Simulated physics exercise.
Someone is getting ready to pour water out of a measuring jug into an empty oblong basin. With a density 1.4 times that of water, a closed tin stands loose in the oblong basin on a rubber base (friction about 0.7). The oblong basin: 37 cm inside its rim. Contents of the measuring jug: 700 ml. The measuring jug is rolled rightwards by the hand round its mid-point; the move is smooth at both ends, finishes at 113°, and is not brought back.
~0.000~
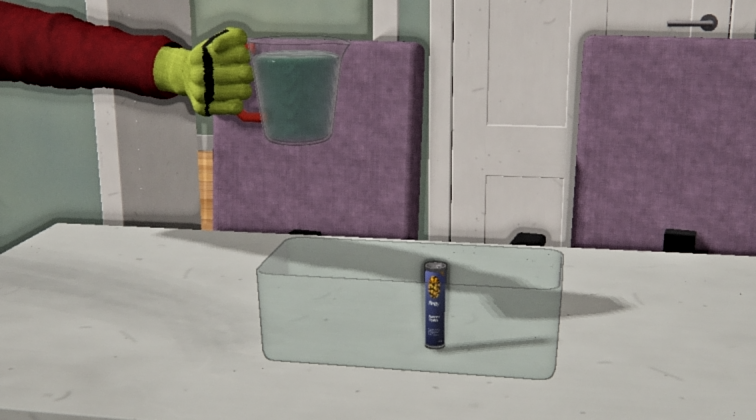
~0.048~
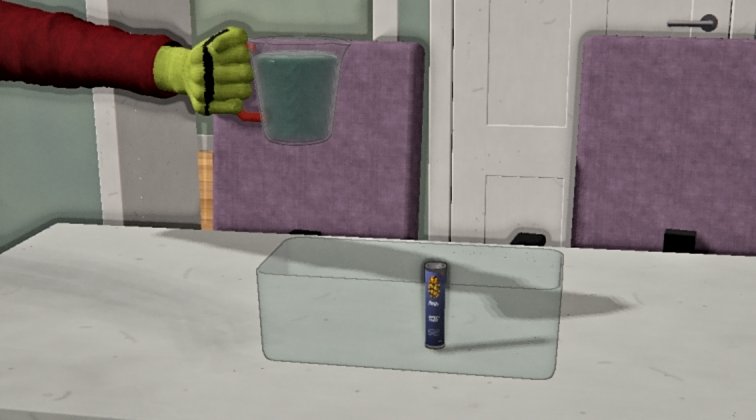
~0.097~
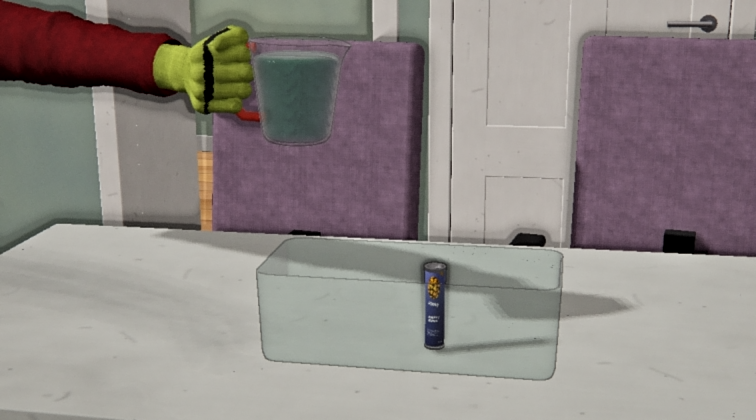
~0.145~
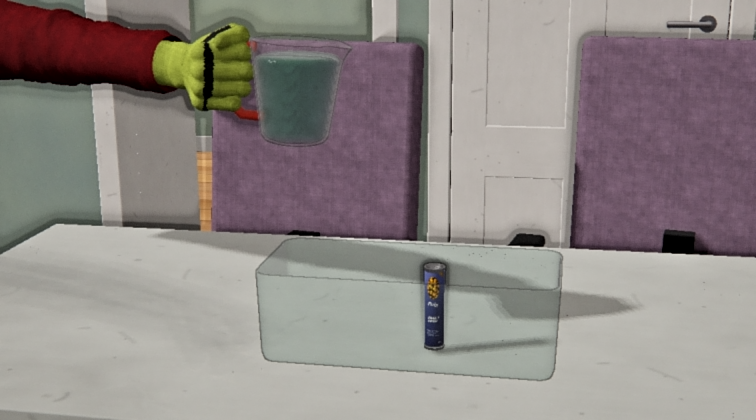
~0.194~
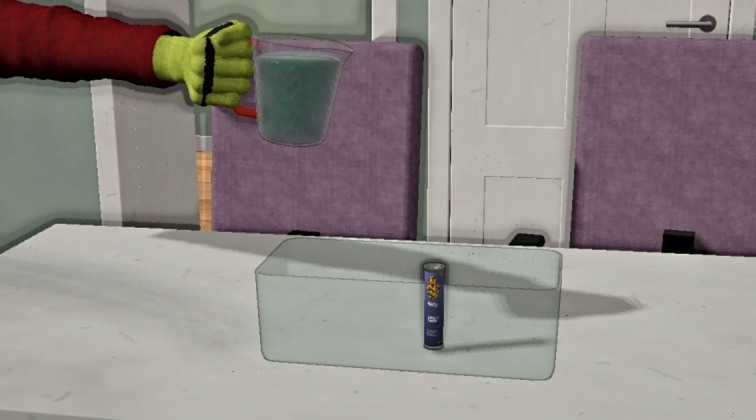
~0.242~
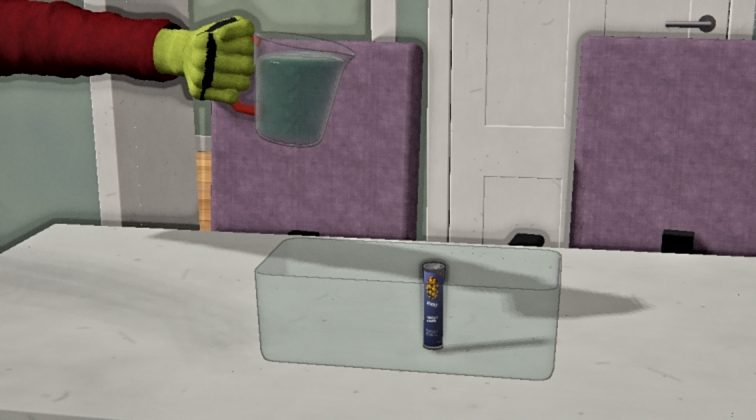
The footage shows a gloved hand holding a measuring jug of water above and behind a clear oblong basin with a closed blue tin standing inside; the jug starts upright, then the hand tilts it slightly to the right.
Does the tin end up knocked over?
Yes: I reckon it can't hold on.
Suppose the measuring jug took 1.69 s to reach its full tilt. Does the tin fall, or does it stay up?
After the tilt, the tin has tipped over.
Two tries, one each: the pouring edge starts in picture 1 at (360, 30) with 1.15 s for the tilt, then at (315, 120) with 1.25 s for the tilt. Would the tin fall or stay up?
In the first try it comes down; in the second it remains standing.
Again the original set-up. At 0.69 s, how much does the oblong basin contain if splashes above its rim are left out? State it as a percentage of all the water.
3 %, roughly.
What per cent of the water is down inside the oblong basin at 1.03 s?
About 56 %.
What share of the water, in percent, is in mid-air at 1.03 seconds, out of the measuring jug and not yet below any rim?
Estimated airborne part: Roughly 28 per cent.
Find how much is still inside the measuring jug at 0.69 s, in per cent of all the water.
Remaining: Near 76 % of the total.
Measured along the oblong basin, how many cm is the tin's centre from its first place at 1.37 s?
Near 10 cm of travel.
After 0.69 s the tilt is 66° and 75 per cent is still to pour; the tin stands where it began.
After 1.03 s the tilt is 104° and 16 per cent is still to pour; the tin stands 1 cm from where it began.
After 1.37 s the tilt is 113° and 0 per cent is still to pour; the tin lies on its side.
After 1.75 s the tilt is 113° and 0 per cent is still to pour; the tin lies on its side.
In the end the tin lies on its side.
